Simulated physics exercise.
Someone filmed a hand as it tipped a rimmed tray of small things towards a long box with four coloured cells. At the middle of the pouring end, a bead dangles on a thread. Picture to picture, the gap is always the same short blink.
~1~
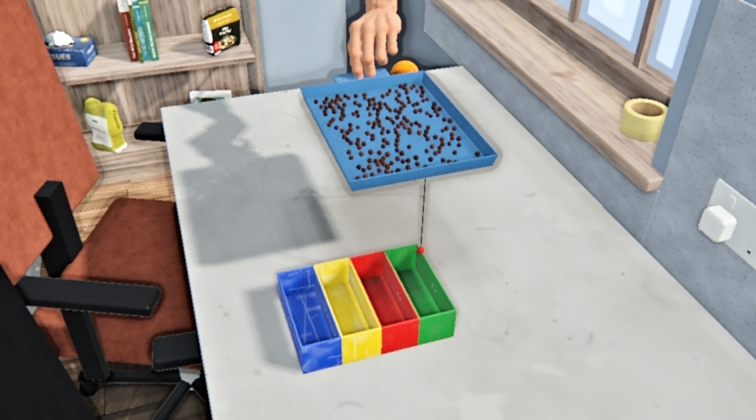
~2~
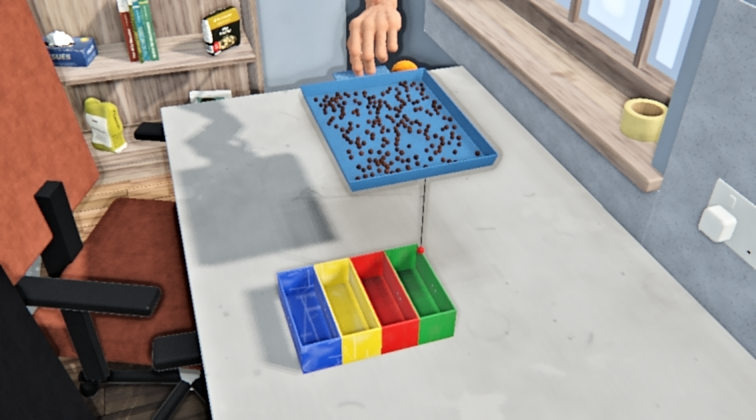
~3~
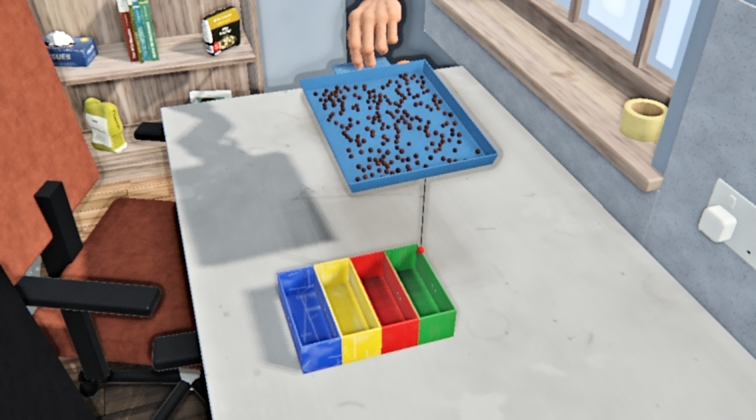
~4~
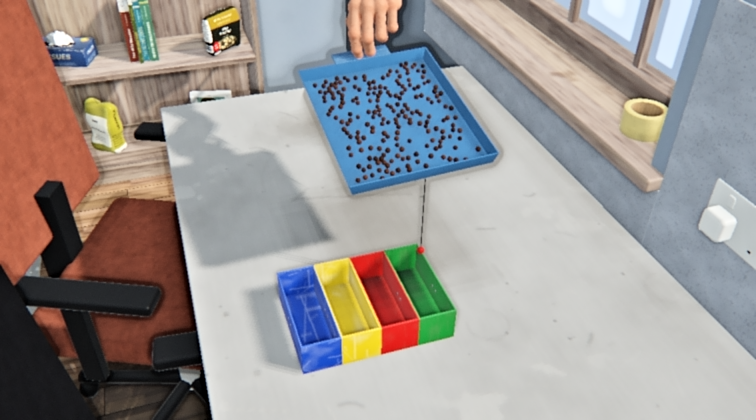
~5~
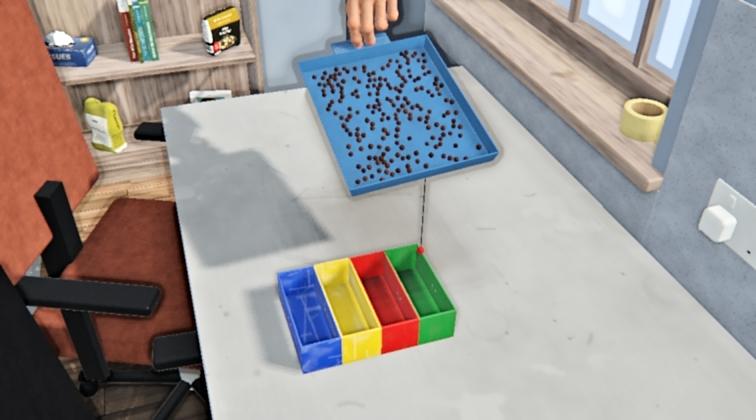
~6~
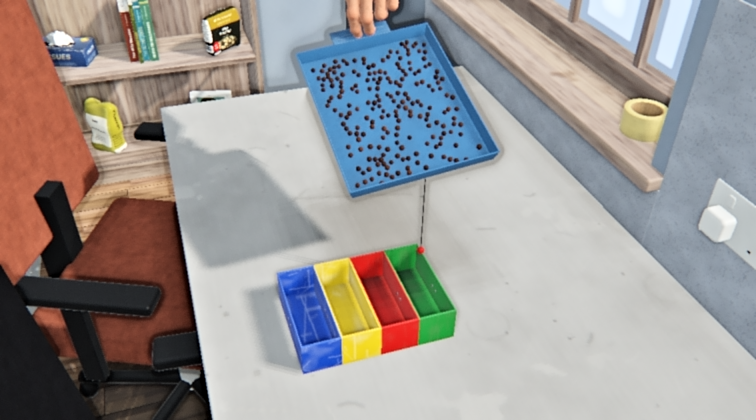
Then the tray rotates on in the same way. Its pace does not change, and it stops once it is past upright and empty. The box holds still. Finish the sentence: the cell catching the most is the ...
... Red cell.
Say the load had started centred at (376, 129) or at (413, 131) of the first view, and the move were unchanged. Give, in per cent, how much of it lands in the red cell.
Around 60 in a hundred the first time, around 50 in a hundred the second.
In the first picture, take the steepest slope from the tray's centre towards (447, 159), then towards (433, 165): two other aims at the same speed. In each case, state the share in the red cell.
Shares: About 0 in a hundred, then about 0 in a hundred.
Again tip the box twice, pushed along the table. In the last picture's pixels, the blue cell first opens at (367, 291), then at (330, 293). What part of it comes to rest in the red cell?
Close to 10 in a hundred first, close to 20 in a hundred second.
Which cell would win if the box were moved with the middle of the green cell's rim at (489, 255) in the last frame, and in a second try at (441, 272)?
The blue cell, then yellow.
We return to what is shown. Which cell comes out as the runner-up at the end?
The answer here is yellow.
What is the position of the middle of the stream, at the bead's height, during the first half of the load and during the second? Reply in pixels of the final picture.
The early half goes through (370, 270), the late half through (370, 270).
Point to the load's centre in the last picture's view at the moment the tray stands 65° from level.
Centre estimate: (376, 183).
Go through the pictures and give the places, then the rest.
Corners of the pouring end (352, 179) and (494, 154), level; middle of the load (380, 126), allspice berries; bead on its thread (421, 250); blue cell (322, 353); yellow cell (362, 344); red cell (400, 334); green cell (437, 325), in the first picture.
Corners of the pouring end (352, 179) and (494, 153), level; middle of the load (380, 124), in the second picture.
Corners of the pouring end (352, 181) and (494, 152), tipped barely, lowest at the left corner; middle of the load (380, 121), in the third picture.
Corners of the pouring end (352, 184) and (494, 151), tipped a little, lowest at the left corner; middle of the load (380, 115), in the fourth picture.
Corners of the pouring end (352, 186) and (495, 150), tipped a little, lowest at the left corner; middle of the load (380, 110), in the fifth picture.
Corners of the pouring end (352, 189) and (495, 150), tipped clearly, lowest at the left corner; middle of the load (379, 106); blue cell (322, 353); yellow cell (362, 344); red cell (400, 334); green cell (437, 325), in the sixth picture.
Just after the last frame, tray tipped steeply; the larger part on the tray; just a few in the yellow cell; just a few in the red cell; about a tenth falling or outside the box.
A moment on, tray tipped past a quarter turn; roughly a third on the tray; about a tenth in the yellow cell; about a tenth in the red cell; just a few in the green cell; just a few in the blue cell; roughly a third falling or outside the box.
Further on, tray tipped past a quarter turn; roughly half in the red cell; roughly a quarter in the yellow cell; about a tenth in the green cell; just a few in the blue cell; just a few falling or outside the box.
When it is over, tray tipped past a quarter turn; roughly half in the red cell; roughly a quarter in the yellow cell; about a tenth in the green cell; just a few in the blue cell; just a few outside the box.
